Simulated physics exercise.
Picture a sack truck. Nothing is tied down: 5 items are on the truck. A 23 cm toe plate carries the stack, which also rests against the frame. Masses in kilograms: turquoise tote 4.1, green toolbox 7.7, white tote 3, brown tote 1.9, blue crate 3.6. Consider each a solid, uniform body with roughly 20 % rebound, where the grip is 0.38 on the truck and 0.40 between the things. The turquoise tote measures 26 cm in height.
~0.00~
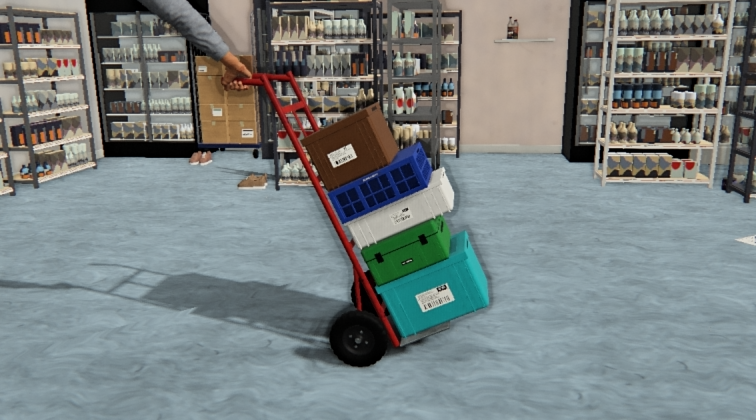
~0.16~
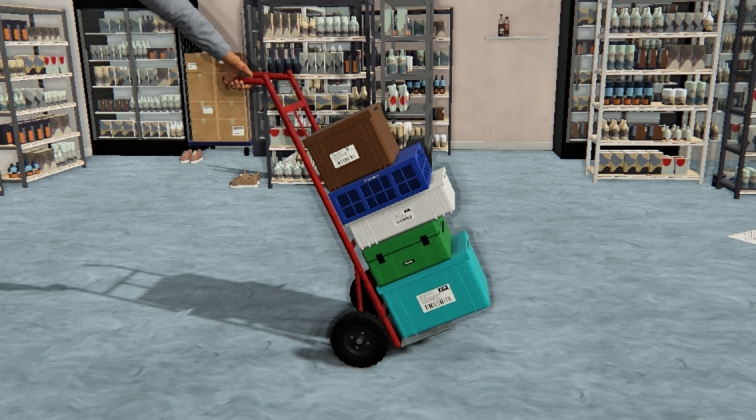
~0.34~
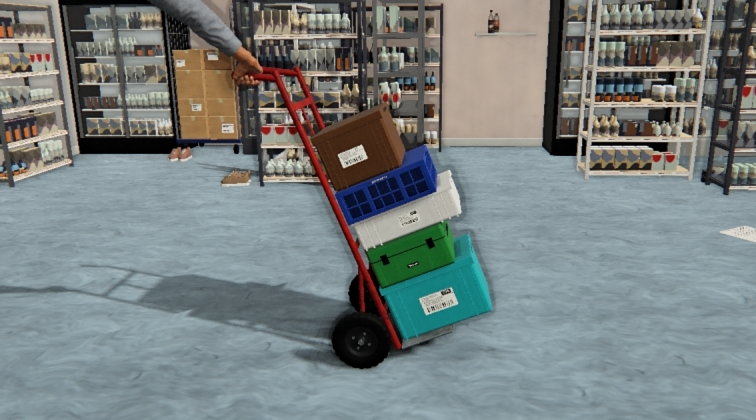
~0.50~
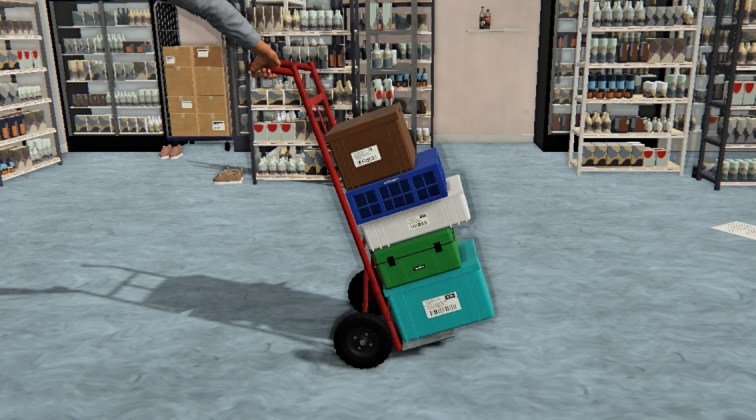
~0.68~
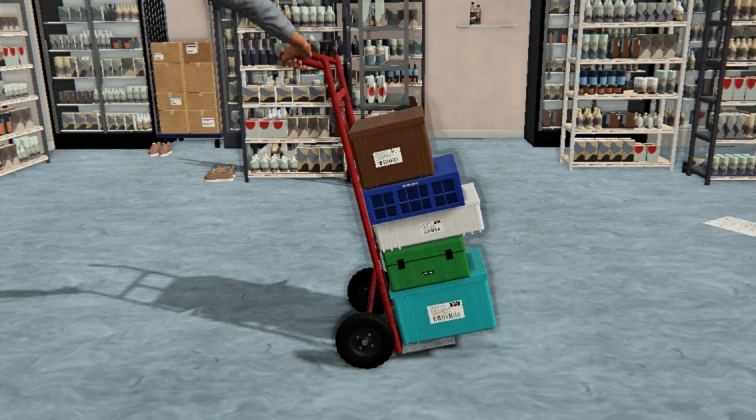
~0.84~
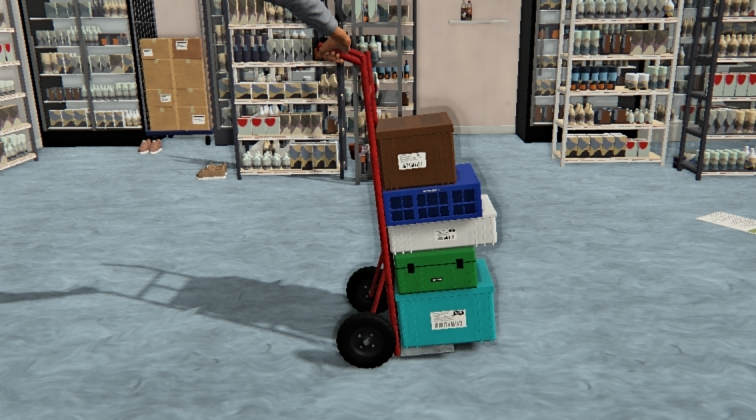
At the start, a hand grips a red sack truck leaning back to the left, loaded with a turquoise tote, green toolbox, white tote, blue crate and brown tote. The hand holds it at that slant briefly, then raises the handle rightward, swinging the truck and its stack nearly upright.
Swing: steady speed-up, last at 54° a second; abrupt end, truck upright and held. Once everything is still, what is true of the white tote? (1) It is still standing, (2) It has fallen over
It is still standing.
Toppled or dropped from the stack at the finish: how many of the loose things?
Total: 0.
By 1.08 s, truck upright; white tote rocked 4° off its seat near (459, 231); brown tote rocked 4° off its seat; blue crate rocked 4° off its seat.
By 1.34 s, white tote resting near (460, 230).
When it is over (1.6 s), all 5 within 10 cm of the start. End places, in pixels of the last picture, white tote near (460, 231).
